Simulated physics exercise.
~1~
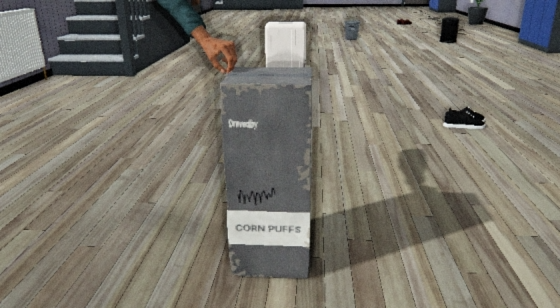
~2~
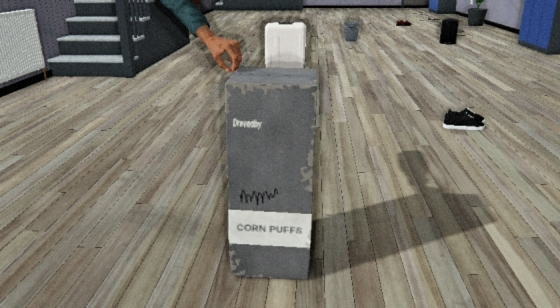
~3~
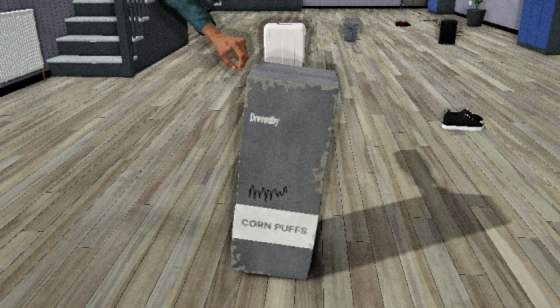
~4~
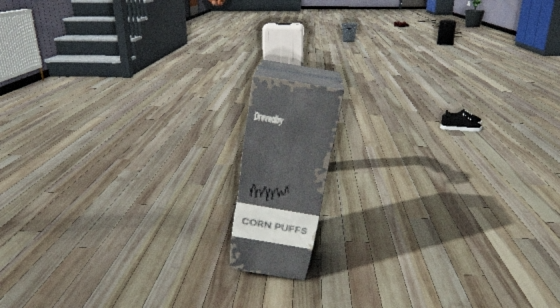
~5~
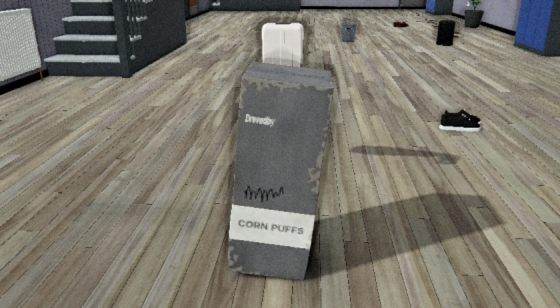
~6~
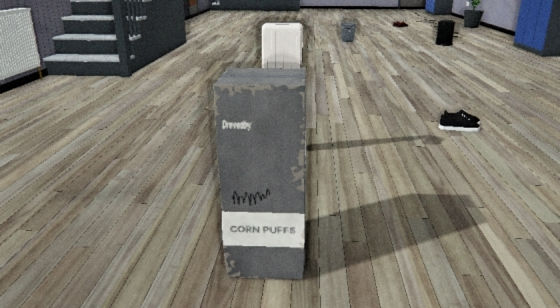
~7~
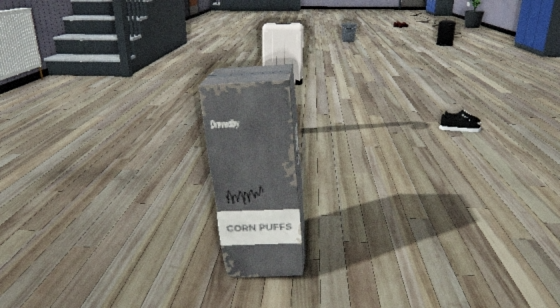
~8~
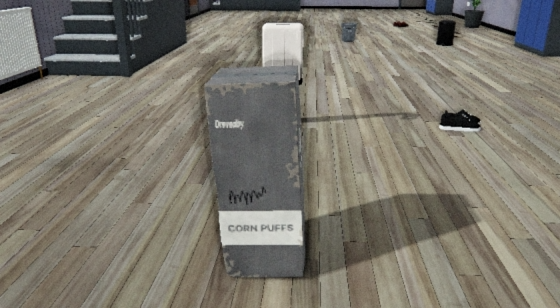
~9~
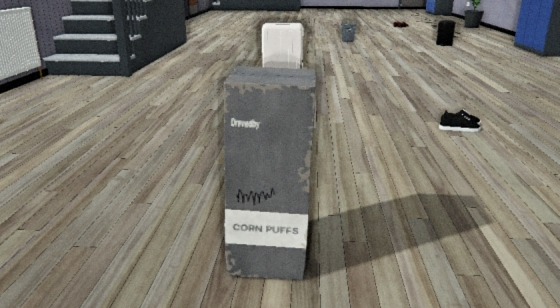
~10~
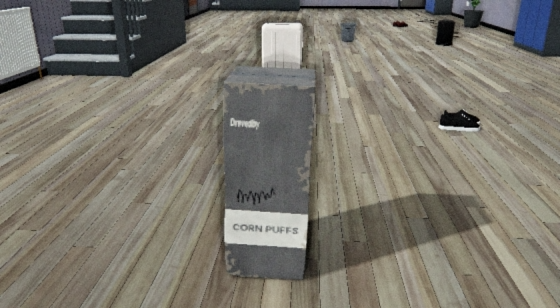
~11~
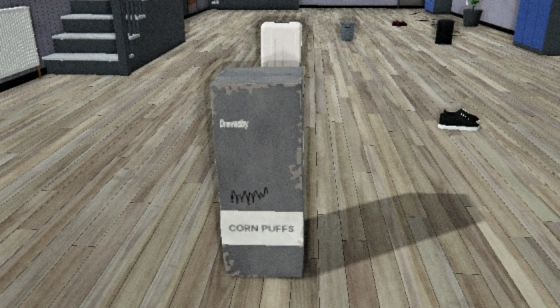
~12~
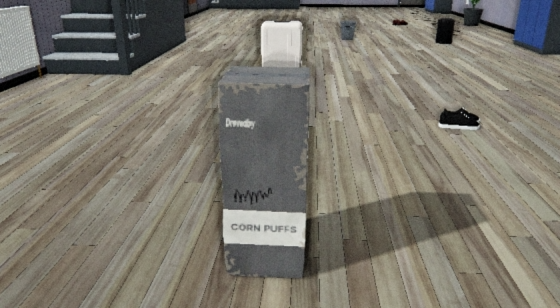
To begin with, a hand reaches in beside the top of a tall grey box labelled "Corn Puffs", which stands on a wooden floor with a white object behind it and a dark shoe off to the right. The box tips to the right as the hand lets go and draws back out of view. Left alone, it leans for a moment, then swings back through upright and tilts slightly to the left. It rocks gently right and left again, each sway smaller than the first. Finally, the box comes back upright and remains standing.
